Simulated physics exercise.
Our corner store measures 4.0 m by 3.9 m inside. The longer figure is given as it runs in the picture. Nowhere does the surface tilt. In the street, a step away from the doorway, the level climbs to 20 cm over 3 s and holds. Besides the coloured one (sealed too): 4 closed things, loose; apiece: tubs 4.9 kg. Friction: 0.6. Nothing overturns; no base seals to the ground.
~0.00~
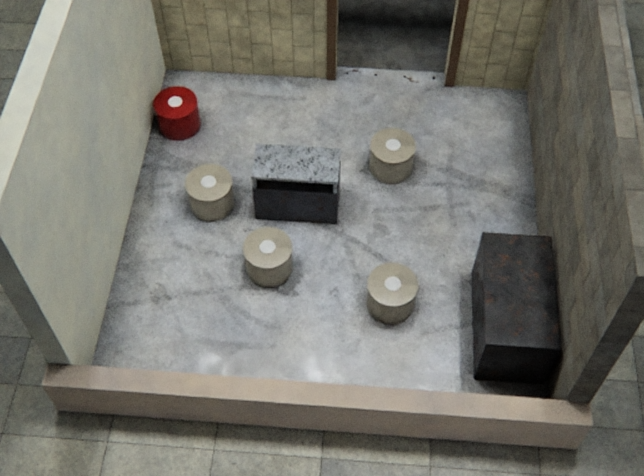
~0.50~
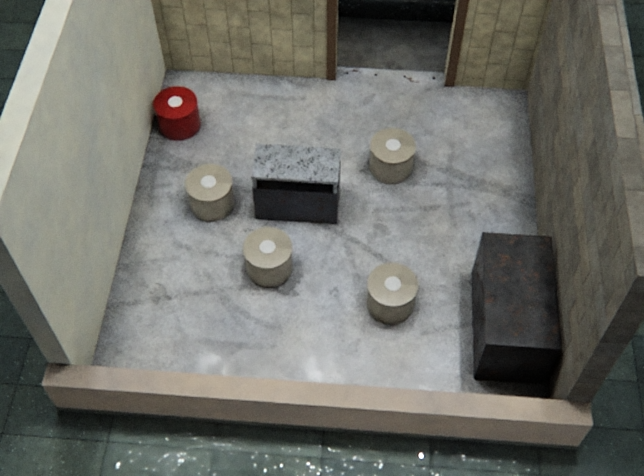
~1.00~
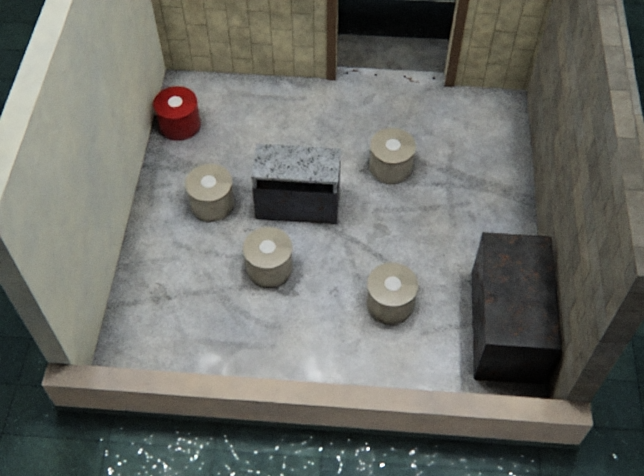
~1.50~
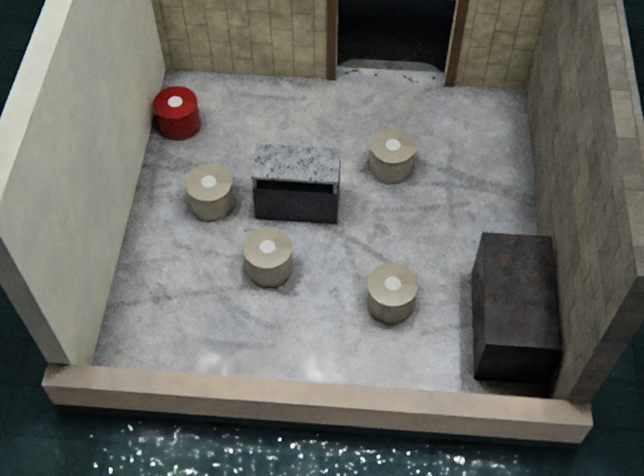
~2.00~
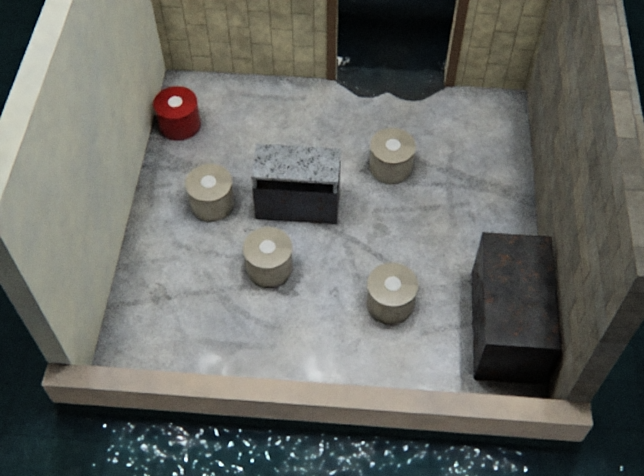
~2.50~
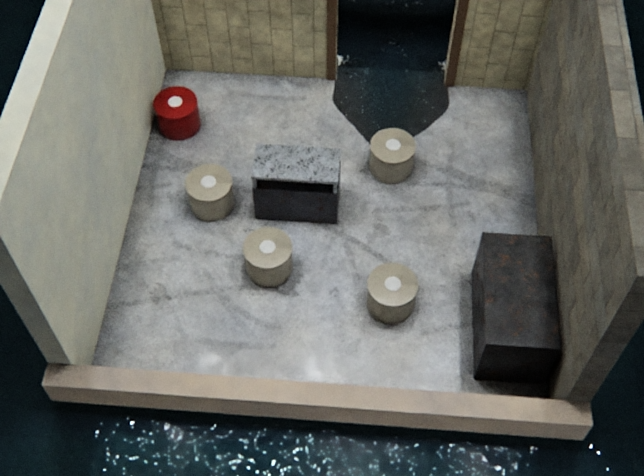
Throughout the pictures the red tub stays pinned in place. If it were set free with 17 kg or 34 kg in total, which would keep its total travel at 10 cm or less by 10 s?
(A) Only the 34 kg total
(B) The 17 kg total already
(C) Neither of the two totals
B.
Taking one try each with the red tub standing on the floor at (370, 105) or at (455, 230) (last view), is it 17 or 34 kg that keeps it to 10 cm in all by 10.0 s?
Log: Try 1 the heavier pick is required; try 2 the heavier pick is required.
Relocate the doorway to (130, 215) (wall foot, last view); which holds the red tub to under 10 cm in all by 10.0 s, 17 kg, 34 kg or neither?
Well, then the lesser option suffices.
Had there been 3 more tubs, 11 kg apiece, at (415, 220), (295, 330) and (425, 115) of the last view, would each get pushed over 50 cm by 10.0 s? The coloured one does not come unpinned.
In the order given, beyond the mark, then beyond the mark, and last beyond the mark.
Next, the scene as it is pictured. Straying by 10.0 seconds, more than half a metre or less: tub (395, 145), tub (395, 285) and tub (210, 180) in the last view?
Exceeds it; exceeds it; falls short.
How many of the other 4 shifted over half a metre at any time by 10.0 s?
2 in all.
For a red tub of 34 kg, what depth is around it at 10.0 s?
6 cm, roughly.
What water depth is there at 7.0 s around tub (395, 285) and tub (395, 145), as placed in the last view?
Close to 10 and 9 centimetres.
After 3.5 s the red tub would be 0 cm from its start with 17 kg and 0 cm from its start with 34 kg; 0 cm of water round it then.
After 4.5 s the red tub would be 0 cm from its start with 17 kg and 0 cm from its start with 34 kg; 0 cm of water round it then.
After 7.0 s the red tub would be 0 cm from its start with 17 kg and 0 cm from its start with 34 kg; 5 cm of water round it then.
After 10.0 s the red tub would be 0 cm from its start with 17 kg and 0 cm from its start with 34 kg; 6 cm of water round it then.
